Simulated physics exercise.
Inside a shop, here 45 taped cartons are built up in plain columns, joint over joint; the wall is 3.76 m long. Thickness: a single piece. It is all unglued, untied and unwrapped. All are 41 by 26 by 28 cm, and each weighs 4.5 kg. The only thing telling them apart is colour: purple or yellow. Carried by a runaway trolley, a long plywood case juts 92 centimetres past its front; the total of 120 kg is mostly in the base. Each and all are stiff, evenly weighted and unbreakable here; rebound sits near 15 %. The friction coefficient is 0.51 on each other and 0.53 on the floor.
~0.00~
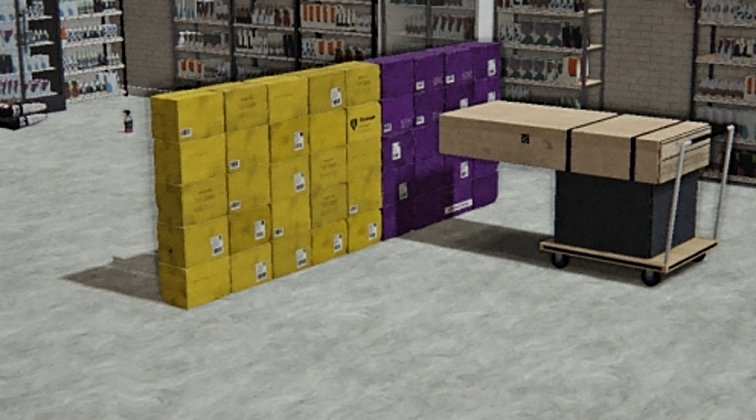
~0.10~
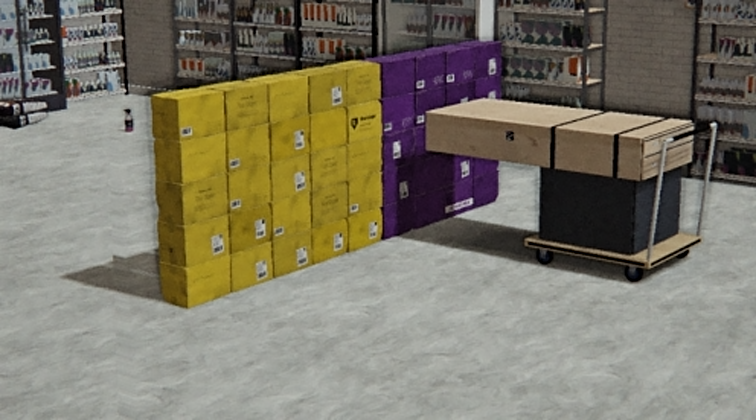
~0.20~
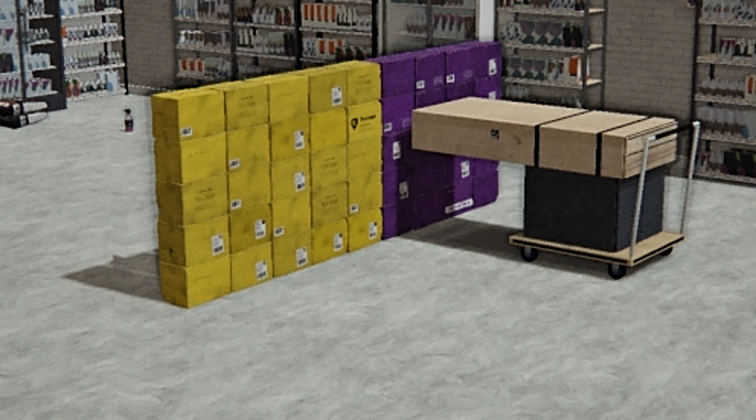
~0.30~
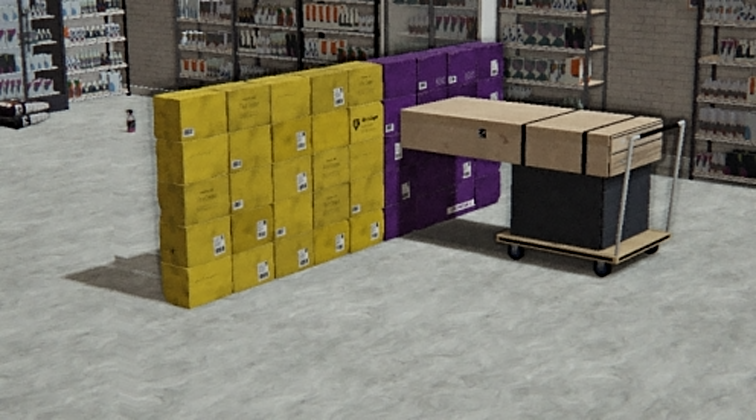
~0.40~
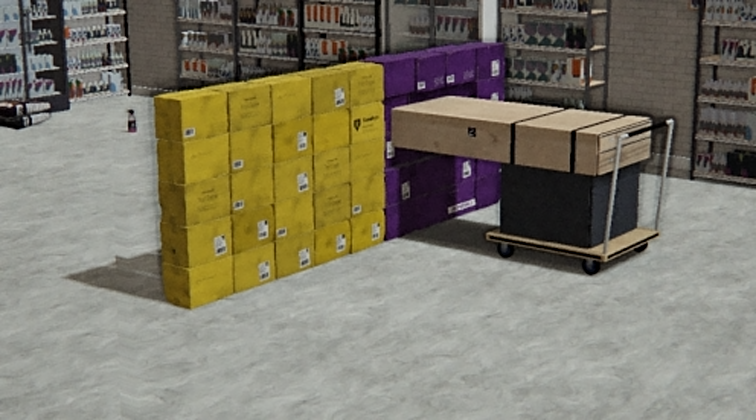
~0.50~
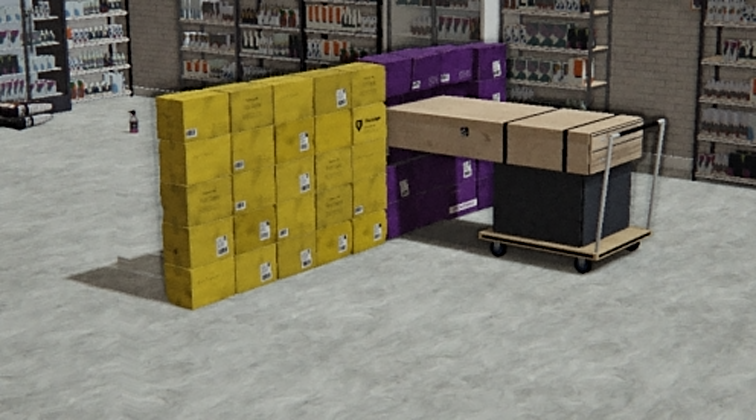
A wall of stacked cartons, yellow on the left and purple on the right, stands on the pale grey floor of a shop, seen from a raised, steady viewpoint. To its right, a flat trolley carries a dark block topped by a long, strapped, light-brown box, with stocked shelves behind. The loaded trolley rolls leftward, and the long box's end meets the wall, nudging some cartons slightly.
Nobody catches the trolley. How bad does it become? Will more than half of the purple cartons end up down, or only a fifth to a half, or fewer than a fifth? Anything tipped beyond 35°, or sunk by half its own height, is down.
More than half of them.
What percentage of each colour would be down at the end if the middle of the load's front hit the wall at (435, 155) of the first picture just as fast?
That hit would leave yellow at 0 and purple at 80 per cent down.
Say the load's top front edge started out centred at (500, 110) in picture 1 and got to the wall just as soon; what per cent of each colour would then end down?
Down at the end: Yellow 0 per cent, purple 40 per cent.
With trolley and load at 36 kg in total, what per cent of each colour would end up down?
The split would be yellow 0, then purple 80 per cent.
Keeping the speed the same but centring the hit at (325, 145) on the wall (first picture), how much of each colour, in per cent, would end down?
Then yellow 60, purple 0 per cent.
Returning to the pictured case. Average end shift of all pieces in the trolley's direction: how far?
Averaged out, it's some 30 centimetres.
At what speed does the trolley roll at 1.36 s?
Close to 0.5 m/s at that moment.
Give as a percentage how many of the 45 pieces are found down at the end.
Near 30 per cent.
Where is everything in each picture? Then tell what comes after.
In the first picture (pixels give the middle of a visible side), load (446, 127) 41 cm short of the wall; top purple carton (460, 67); top yellow carton (328, 93); none has stirred.
Load (432, 124) 28 cm short of the wall; top purple carton (461, 66), in the second picture.
Load (418, 123) 14 cm short of the wall; top purple carton (461, 67), in the third picture.
Load (406, 122) 16 mm short of the wall; top purple carton (463, 67), in the fourth picture.
Load (397, 121) 8 cm into the wall's line; top purple carton (462, 67) 23 mm from its place; movement in 8 of them, in the fifth picture.
Load (390, 120) 16 cm into the wall's line; top purple carton (457, 66) 9 cm from its place; top yellow carton (334, 93); steepest lean 7°, the carton at (430, 172); movement in 14 of them, in the sixth picture.
After 0.72 s, load 31 cm past the wall's line, still rolling; 2 of the 20 purple cartons down (2 of 45 in all colours); top purple carton 13° from how it stood.
After 0.98 s, load 46 cm past the wall's line, still rolling; 13 of the 20 purple cartons down (13 of 45 in all colours); top purple carton 38° from how it stood, 20 cm lower.
After 1.36 s, load 65 cm past the wall's line, still rolling; 13 of the 20 purple cartons down (13 of 45 in all colours); top purple carton on its side.
In the end (2.6 s), load 1.01 m past the wall's line, still rolling; 13 of the 20 purple cartons down (13 of 45 in all colours); top purple carton upside down; top yellow carton unmoved. That is 65 per cent. From the last view, middles, top purple carton near (302, 157), top yellow carton near (320, 92).
